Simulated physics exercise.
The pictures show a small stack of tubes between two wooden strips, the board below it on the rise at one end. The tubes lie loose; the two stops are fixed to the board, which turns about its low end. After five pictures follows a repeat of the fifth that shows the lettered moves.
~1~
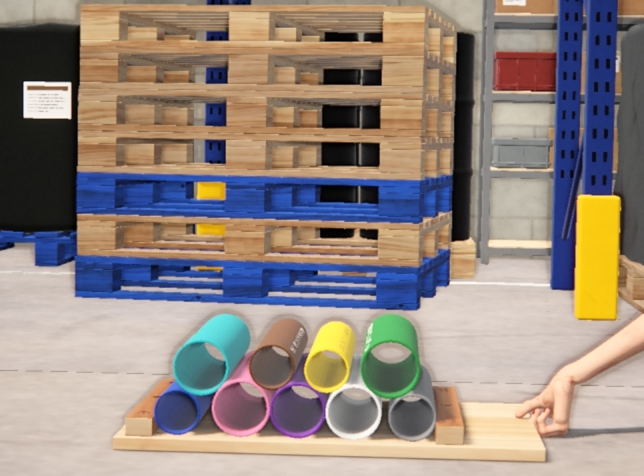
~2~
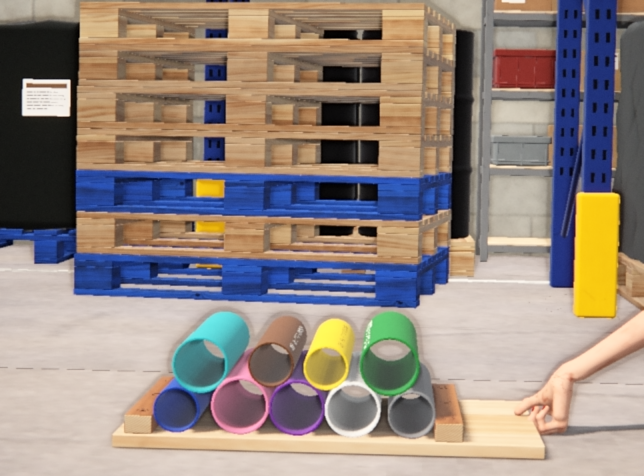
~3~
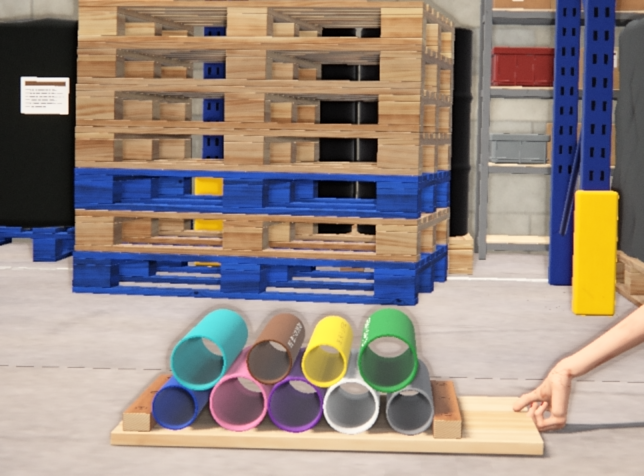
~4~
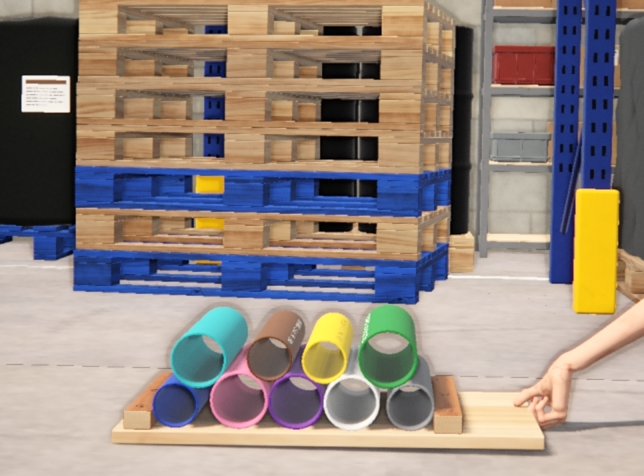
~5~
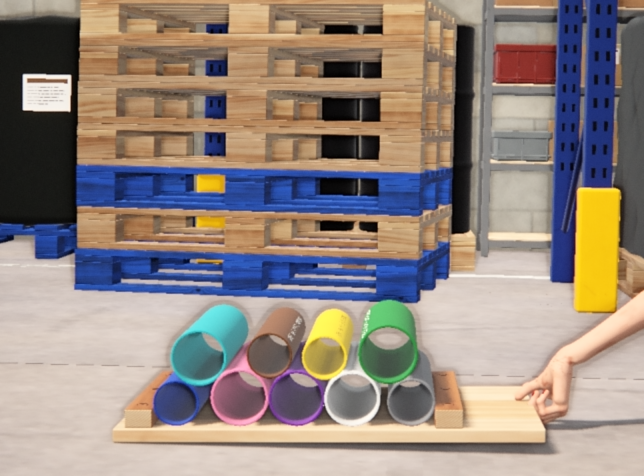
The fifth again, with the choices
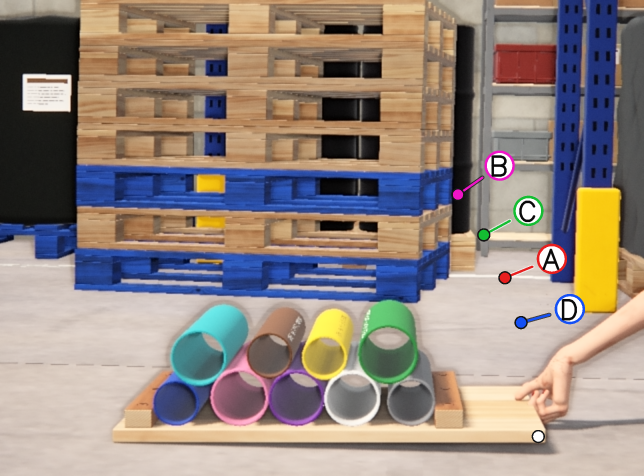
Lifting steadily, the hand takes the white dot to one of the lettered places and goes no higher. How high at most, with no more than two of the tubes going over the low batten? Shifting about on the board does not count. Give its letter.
Raise it to C.
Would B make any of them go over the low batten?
At B: Yes.
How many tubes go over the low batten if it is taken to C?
At C the number is one.
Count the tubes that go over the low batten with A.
The count is one.
On the marked copy, A at (505, 278); B at (458, 195); C at (484, 235); D at (521, 323); the white dot at (538, 436).
With C. Early on, board at 17°.
Further on, board at 30°.
At the end, board at 30°, one over the low batten (turquoise).
As for the rest, A one over the low batten (turquoise); B four over the low batten (turquoise, yellow, brown, green); D one over the low batten (turquoise).
